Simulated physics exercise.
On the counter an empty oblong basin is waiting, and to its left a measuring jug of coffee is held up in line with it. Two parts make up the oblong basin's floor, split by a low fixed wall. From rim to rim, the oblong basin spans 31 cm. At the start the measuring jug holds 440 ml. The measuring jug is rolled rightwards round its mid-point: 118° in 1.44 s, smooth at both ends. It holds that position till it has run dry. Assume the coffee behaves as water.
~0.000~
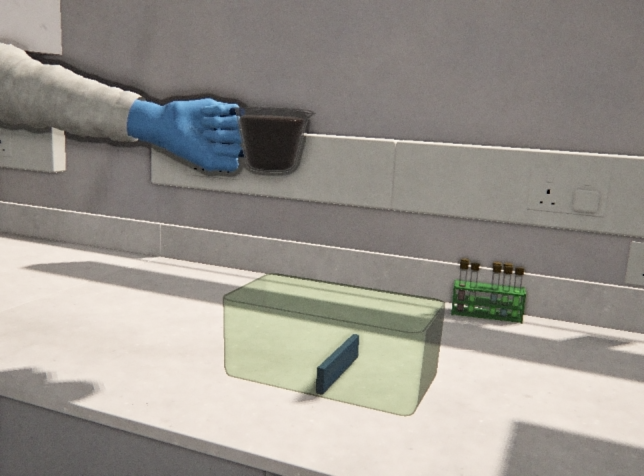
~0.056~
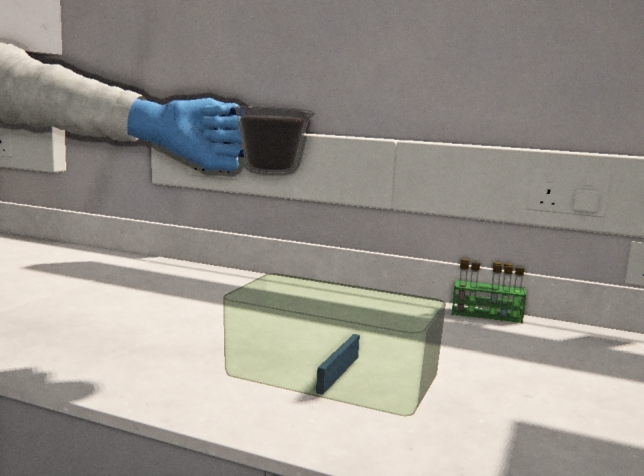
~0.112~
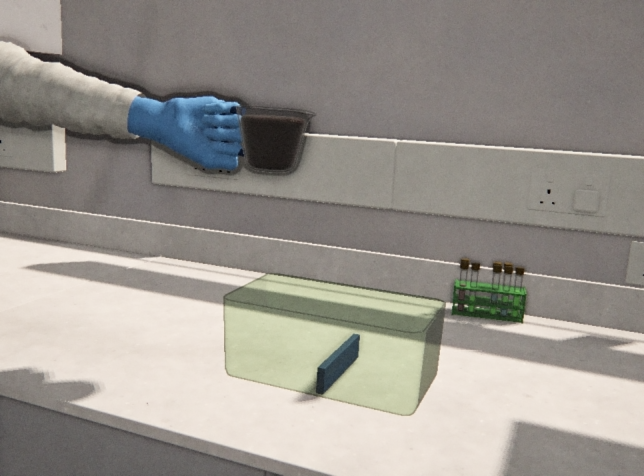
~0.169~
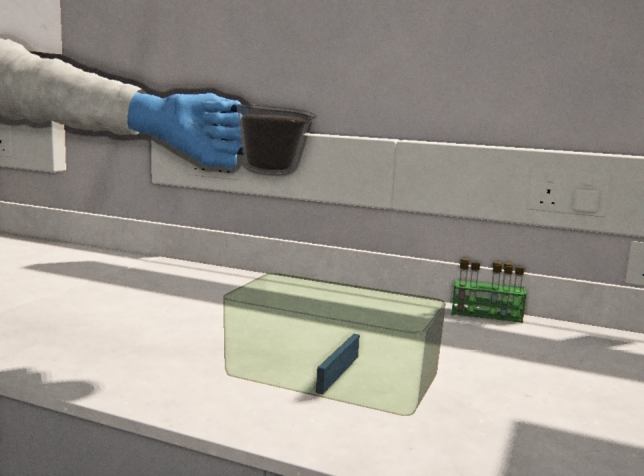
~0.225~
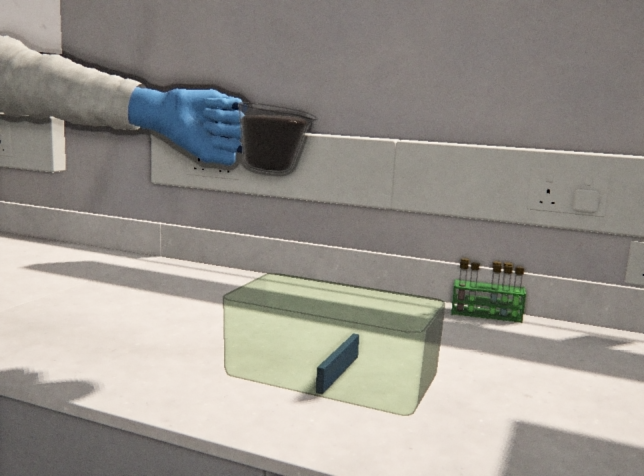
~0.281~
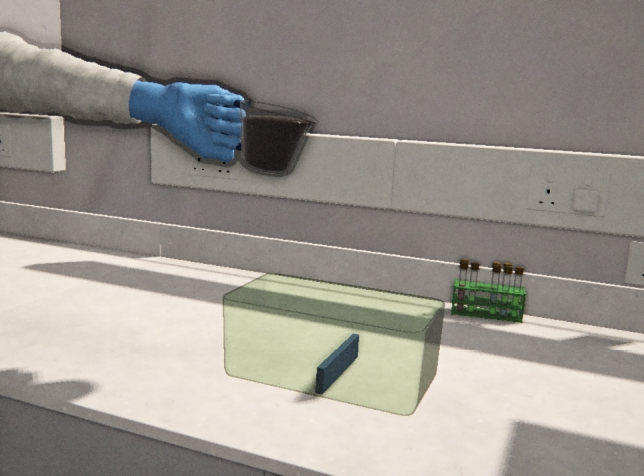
A measuring jug of coffee, held up by a blue-gloved hand, stayed level at first, then tilted slightly to the right above an oblong see-through basin on the counter, which stayed still.
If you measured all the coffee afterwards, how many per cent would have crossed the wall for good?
Around 75 per cent would have crossed.
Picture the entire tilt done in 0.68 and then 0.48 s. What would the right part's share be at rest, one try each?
Result: 55 per cent, then 40 per cent.
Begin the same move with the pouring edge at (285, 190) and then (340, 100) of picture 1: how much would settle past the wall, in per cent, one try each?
The first try gives 5 percent and the second 85 percent.
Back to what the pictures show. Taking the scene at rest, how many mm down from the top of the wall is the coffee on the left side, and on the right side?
Left about 38 mm, right about 26 mm.
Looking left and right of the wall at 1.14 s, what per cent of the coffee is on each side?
I'd say some 9 in a hundred on the left and 70 on the right.
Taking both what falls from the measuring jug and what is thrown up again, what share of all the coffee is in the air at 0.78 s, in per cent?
Near 30 in a hundred.
Then, 0.78 s in, the tilt is 67° and 60 per cent is still to pour, 1 is left of the wall and 9 right of it.
Then, 1.14 s in, the tilt is 106° and 4 per cent is still to pour, 9 is left of the wall and 70 right of it.
Then, 1.52 s in, the tilt is 118° and 0 per cent is still to pour, 22 is left of the wall and 75 right of it.
Then, 1.94 s in, the tilt is 118° and 0 per cent is still to pour, 22 is left of the wall and 75 right of it.
Finally, 22 per cent lies left of the wall, 75 right of it and 3 outside.
